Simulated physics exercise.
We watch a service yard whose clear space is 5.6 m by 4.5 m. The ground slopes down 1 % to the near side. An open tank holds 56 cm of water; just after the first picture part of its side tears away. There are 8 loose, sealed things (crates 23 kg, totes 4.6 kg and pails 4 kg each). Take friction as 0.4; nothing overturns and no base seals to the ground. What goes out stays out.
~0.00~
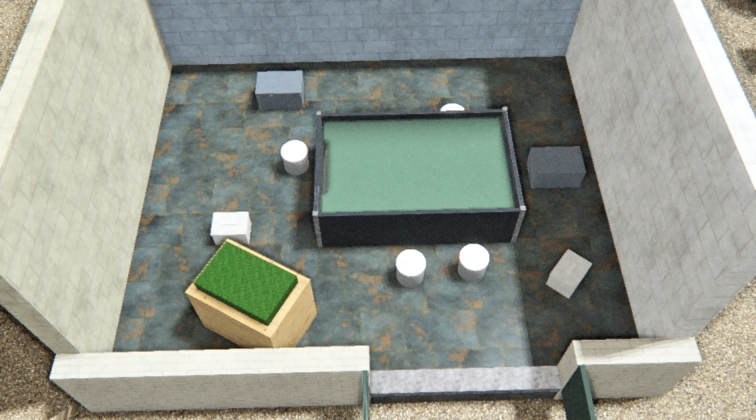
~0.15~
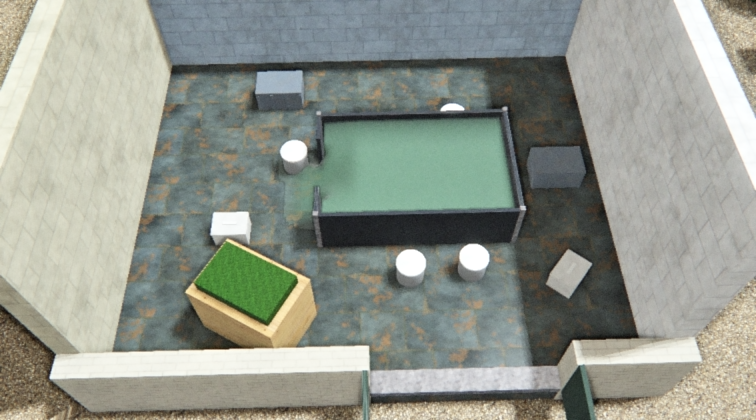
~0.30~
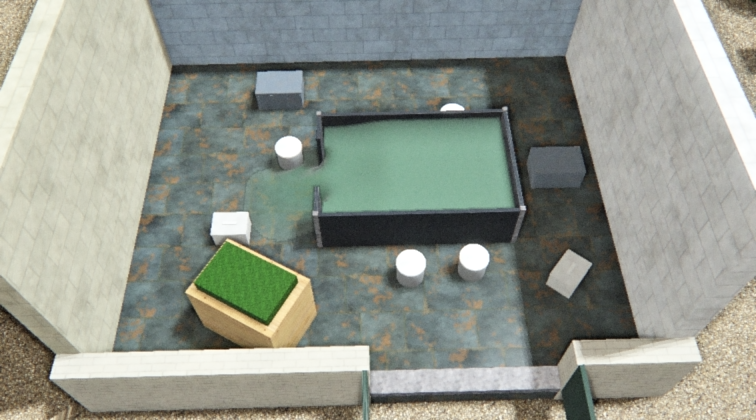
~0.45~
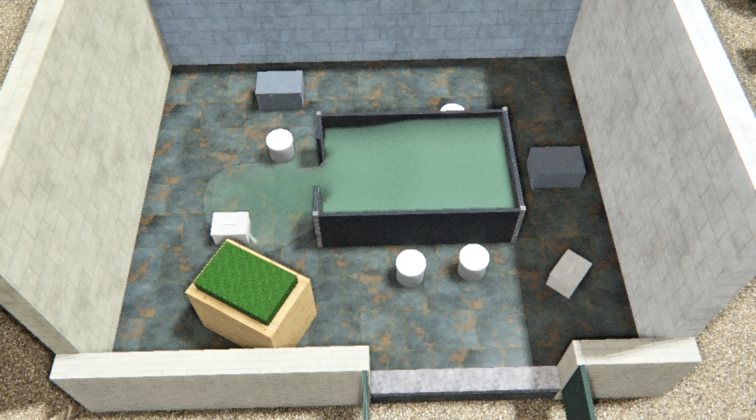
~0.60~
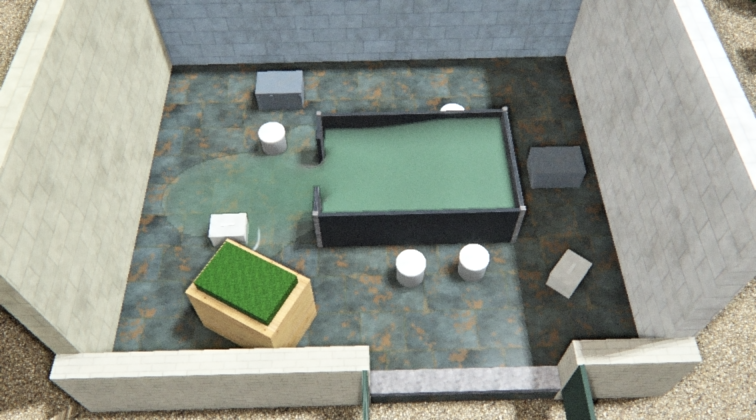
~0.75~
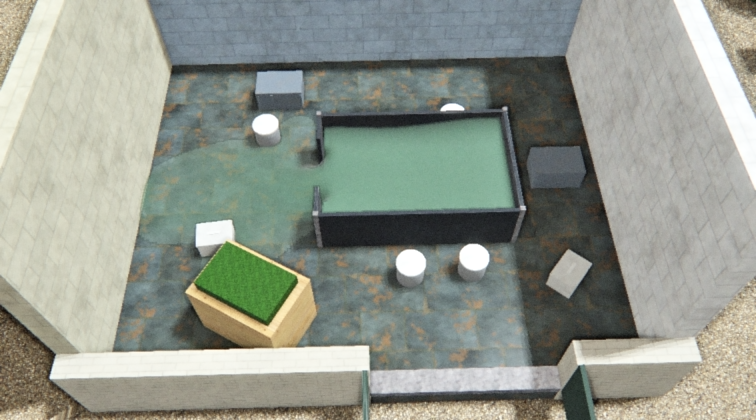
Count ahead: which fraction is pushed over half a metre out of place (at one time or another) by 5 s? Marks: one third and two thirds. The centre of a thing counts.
That comes to less than a third.
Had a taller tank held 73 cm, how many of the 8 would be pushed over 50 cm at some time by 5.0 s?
In that case 4 of them.
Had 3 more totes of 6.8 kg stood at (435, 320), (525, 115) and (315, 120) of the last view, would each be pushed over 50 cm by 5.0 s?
In turn: Under, less, less.
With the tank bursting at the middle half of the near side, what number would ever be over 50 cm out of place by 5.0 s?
Then 2.
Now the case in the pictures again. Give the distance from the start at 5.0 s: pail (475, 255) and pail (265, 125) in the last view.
In that order: 0 cm, 100 cm.
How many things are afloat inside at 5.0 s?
At that moment 2.
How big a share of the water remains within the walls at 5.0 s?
About 100 per cent.
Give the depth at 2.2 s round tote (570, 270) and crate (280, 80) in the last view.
Roughly 0 and 1 cm.
After 1.1 s 2 of 8 are over 50 cm from their spots; 0 afloat.
After 2.2 s 2 of 8 are over 50 cm from their spots; 1 afloat.
After 3.5 s 2 of 8 are over 50 cm from their spots; 2 afloat.
After 5.0 s 2 of 8 are over 50 cm from their spots, and 2 have been at some point; 2 afloat.
